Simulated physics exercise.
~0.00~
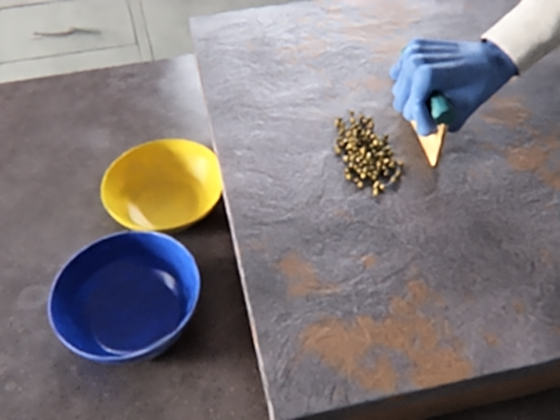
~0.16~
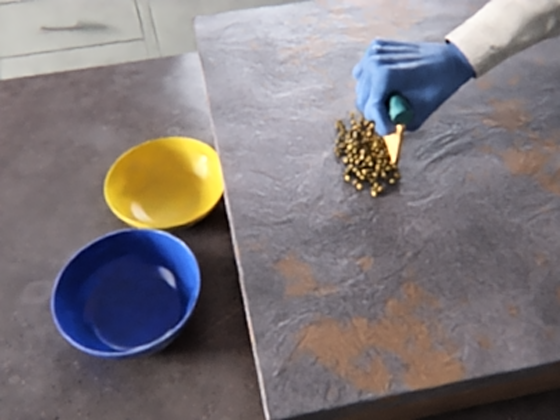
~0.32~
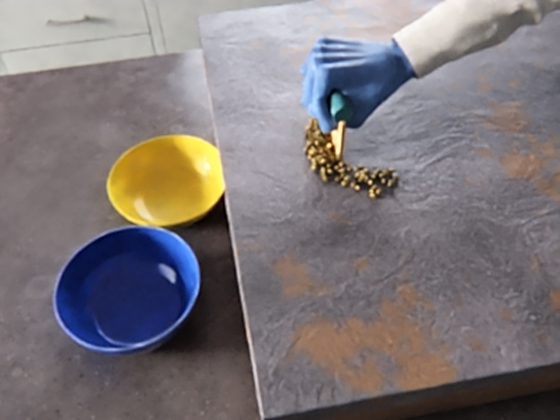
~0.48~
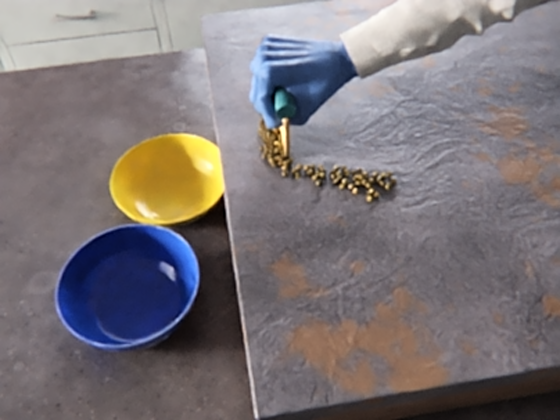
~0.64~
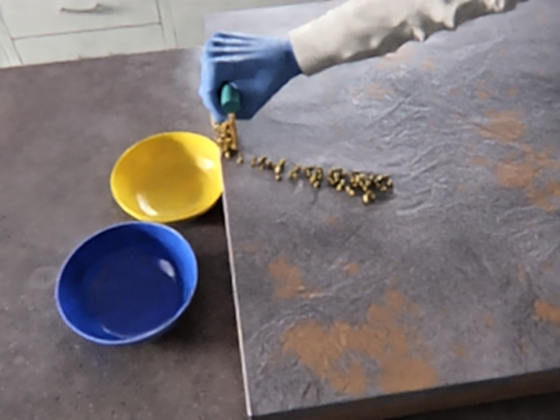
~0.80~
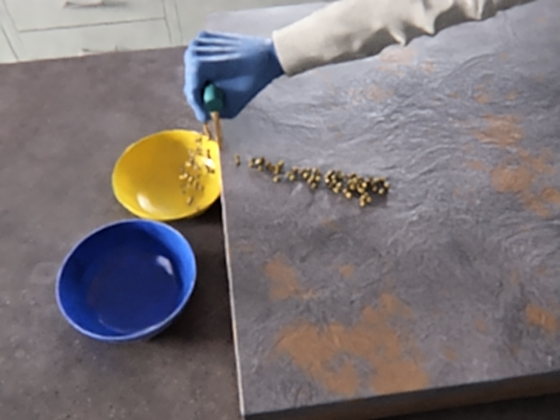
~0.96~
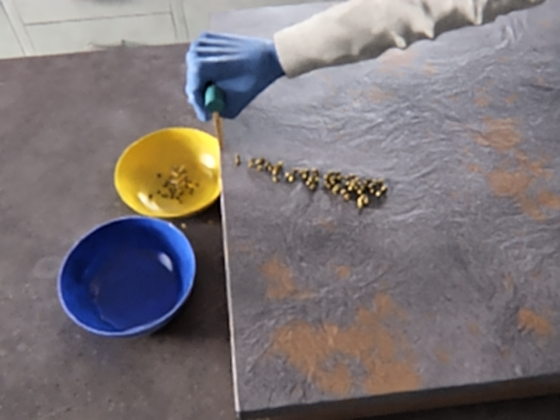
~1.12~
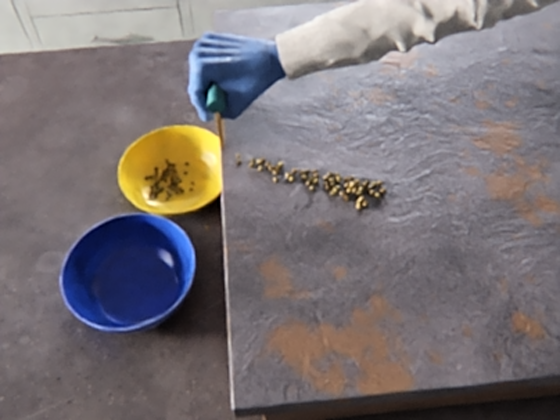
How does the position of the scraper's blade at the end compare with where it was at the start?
At the start the blade is on the slab just to the right of the pile, and at the end it is much farther left, resting at the slab's left edge beside the yellow bowl.
